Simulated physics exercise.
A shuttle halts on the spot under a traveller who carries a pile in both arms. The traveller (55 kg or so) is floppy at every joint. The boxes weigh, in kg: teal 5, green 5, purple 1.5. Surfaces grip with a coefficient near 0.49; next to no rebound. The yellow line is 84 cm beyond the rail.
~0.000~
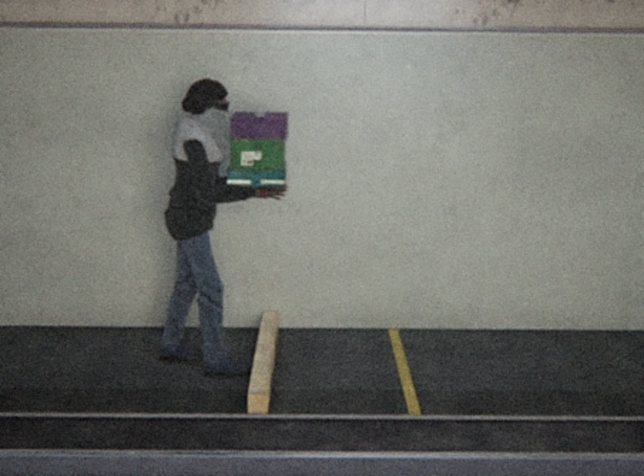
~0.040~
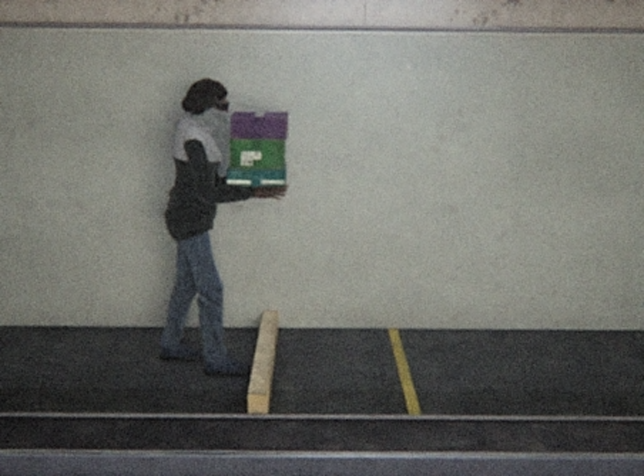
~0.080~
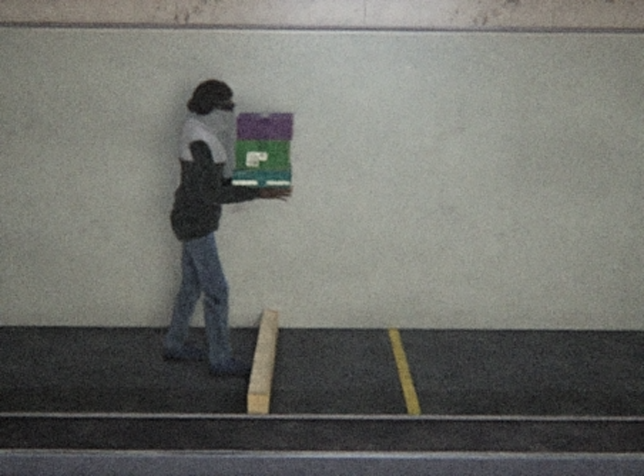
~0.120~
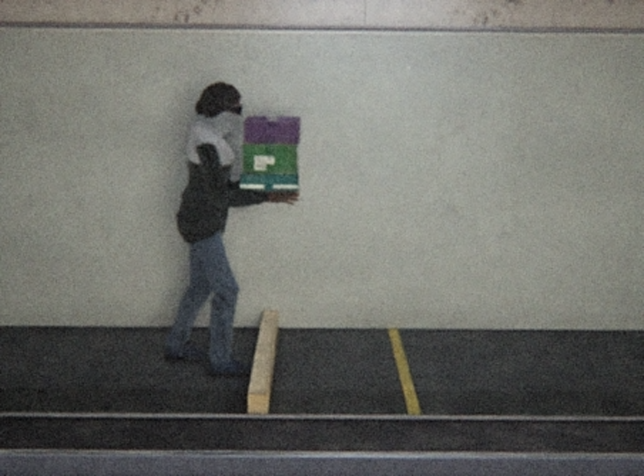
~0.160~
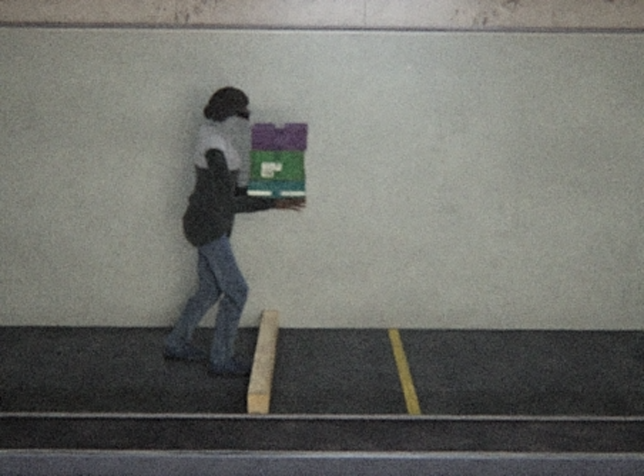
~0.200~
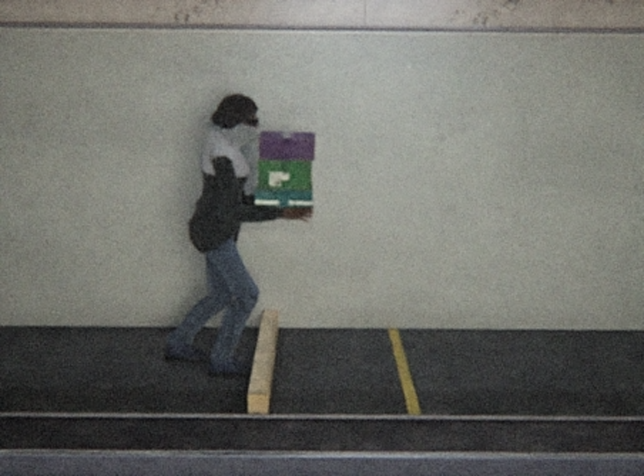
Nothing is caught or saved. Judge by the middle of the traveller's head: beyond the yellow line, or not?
This time the traveller's head fails to pass the yellow line.
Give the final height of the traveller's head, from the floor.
Some 15 cm up.
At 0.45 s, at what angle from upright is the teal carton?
Roughly 20°.
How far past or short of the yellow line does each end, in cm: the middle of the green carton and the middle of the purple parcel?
Green carton 10 short, purple parcel 20 past.
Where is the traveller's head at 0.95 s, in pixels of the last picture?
At about (358, 312).
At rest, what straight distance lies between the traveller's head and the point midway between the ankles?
Some 90 cm apart.
After 0.45 s the traveller's head is 62 cm short of the yellow line, near (295, 215) in the last picture's view.
After 0.65 s the traveller's head is 38 cm short of the yellow line, near (338, 294) in the last picture's view; the green carton 30 cm short of the yellow line, tilted 15°.
After 0.95 s the traveller's head is 27 cm short of the yellow line, near (358, 312) in the last picture's view; the green carton 19 cm short of the yellow line, tilted 25°.
When all is still (2.0 s), teal carton stops short of the yellow line; green carton stops short of the yellow line; purple parcel crosses the yellow line; traveller's head stops short of the yellow line.
